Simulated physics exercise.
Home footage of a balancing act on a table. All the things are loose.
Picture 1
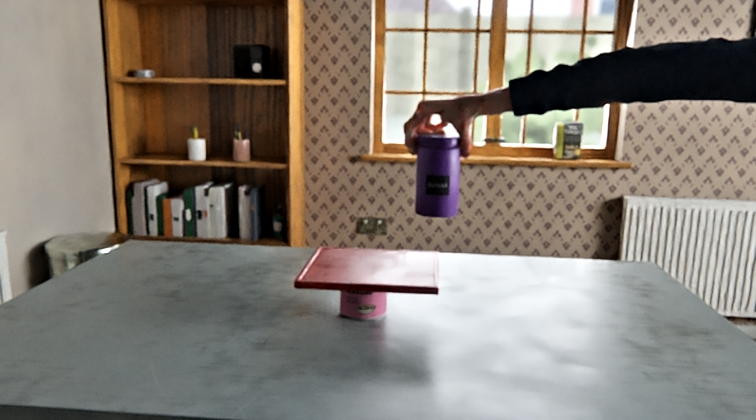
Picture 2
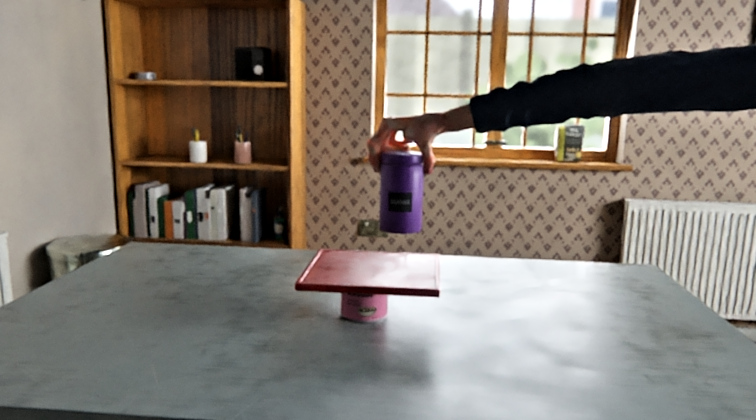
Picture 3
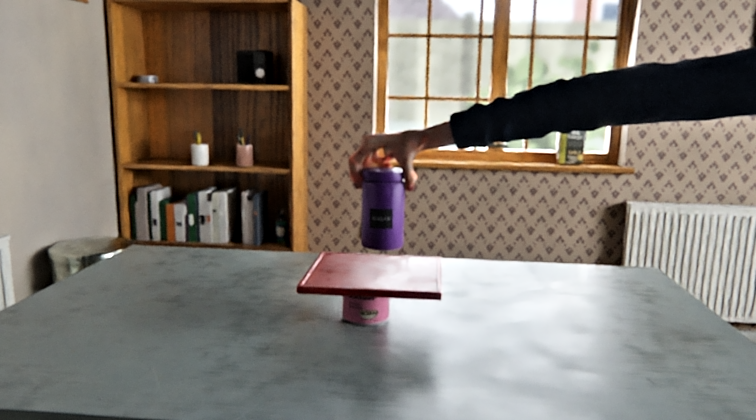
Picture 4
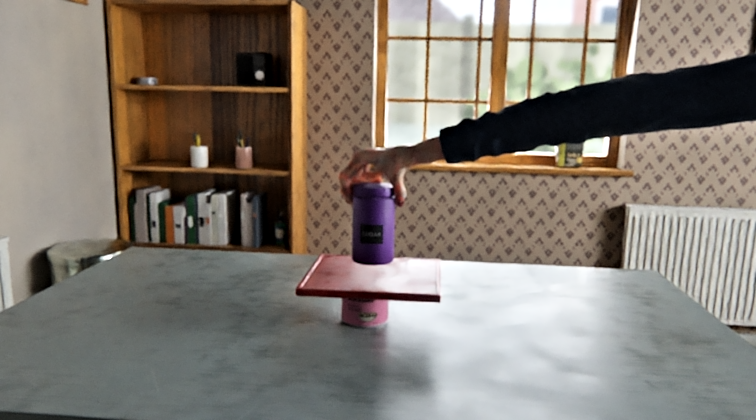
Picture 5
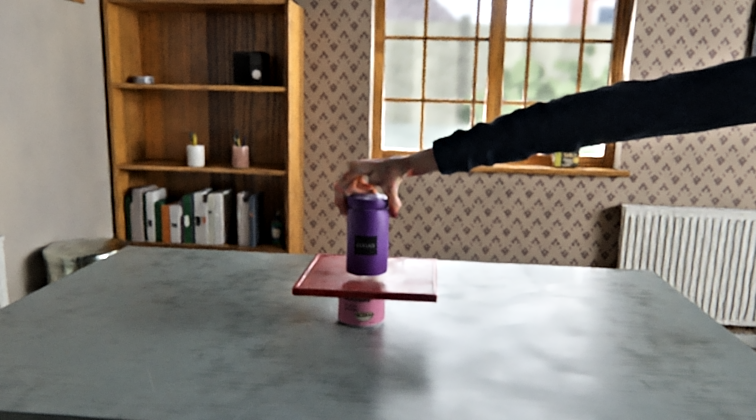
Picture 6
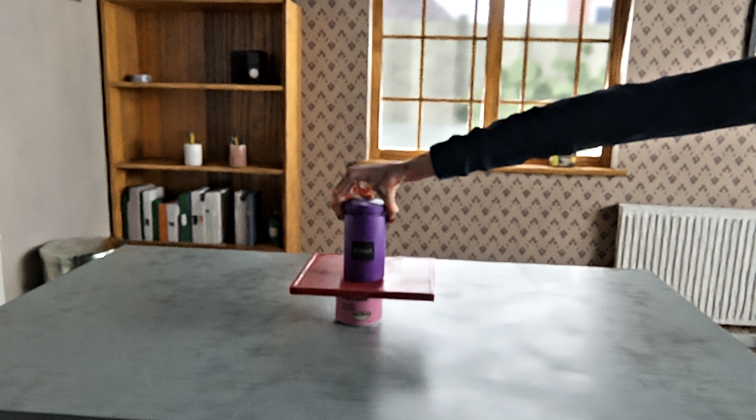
At a table, a hand lowers a purple jar leftward onto a red board atop a pink tub.
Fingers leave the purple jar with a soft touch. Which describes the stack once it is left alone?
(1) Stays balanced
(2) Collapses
The answer is 1.
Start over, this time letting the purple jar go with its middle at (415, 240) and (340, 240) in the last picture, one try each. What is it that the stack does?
The first time it tumbles down, but the second time it stays in place.
Then, 0.50 s past the last view, nothing moves.
Then, 1.30 s past the last view, purple jar resting near (365, 240).
Finally, all 3 still in place. Final places as the last picture's camera would see them, purple jar near (365, 240). The stack keeps its balance.
